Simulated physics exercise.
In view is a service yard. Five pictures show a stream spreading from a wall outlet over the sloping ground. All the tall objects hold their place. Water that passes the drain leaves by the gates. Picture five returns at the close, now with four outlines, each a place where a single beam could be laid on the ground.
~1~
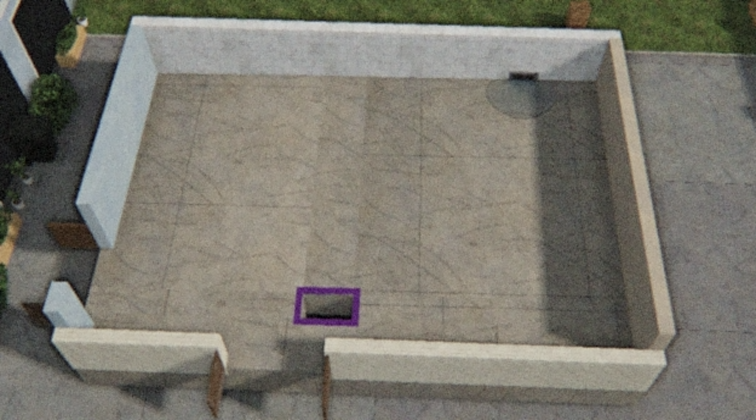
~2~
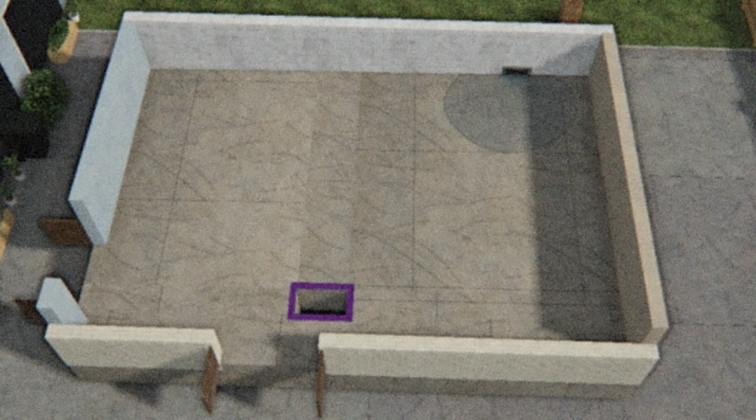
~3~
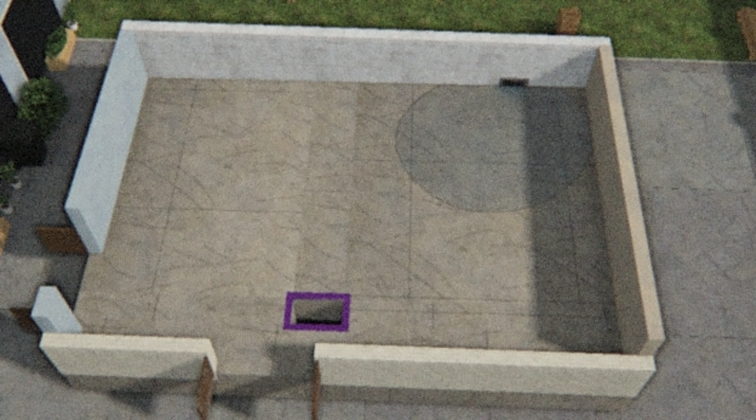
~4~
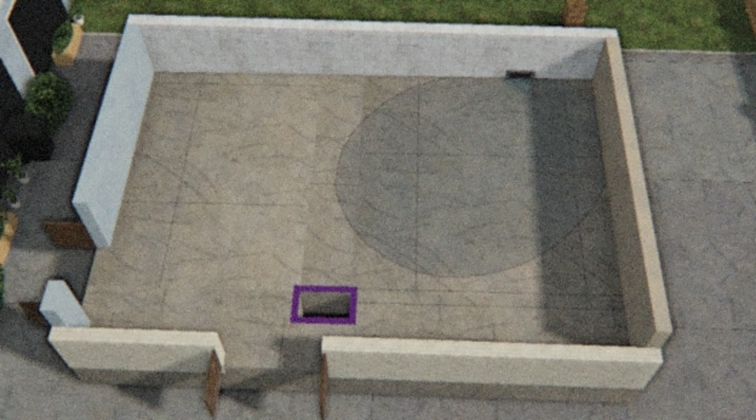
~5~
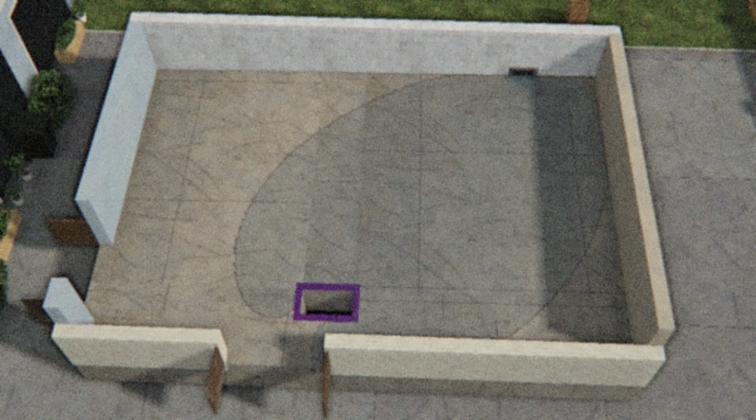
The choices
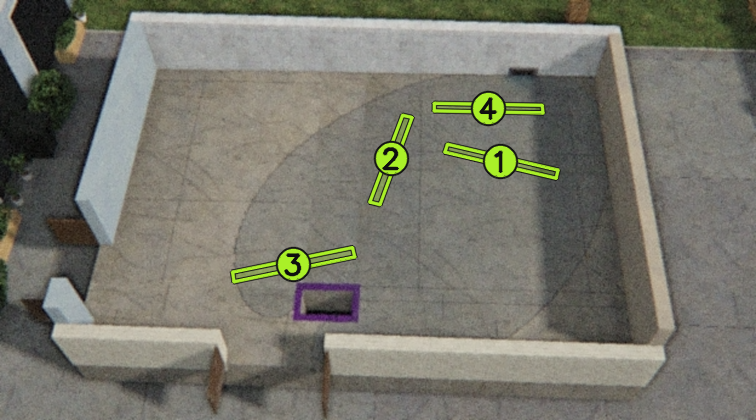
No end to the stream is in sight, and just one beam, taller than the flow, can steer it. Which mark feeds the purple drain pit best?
Go for 2.
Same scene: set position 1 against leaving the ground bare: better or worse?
It is worse.
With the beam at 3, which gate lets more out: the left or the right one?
The left one.
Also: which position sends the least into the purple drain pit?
Here it is position 1.
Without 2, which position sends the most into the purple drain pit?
Here it is position 3.
On the marked copy, 1 from (446, 148) to (557, 174); 2 from (374, 203) to (407, 116); 3 from (233, 276) to (353, 252); 4 from (434, 107) to (542, 109).
With 1, about 10 % of the stream runs into the purple drain pit, about 90 % out by the gates.
With 2, about 41 % of the stream runs into the purple drain pit, about 59 % out by the gates.
With 3, about 28 % of the stream runs into the purple drain pit, about 72 % out by the gates.
With 4, about 13 % of the stream runs into the purple drain pit, about 86 % out by the gates.
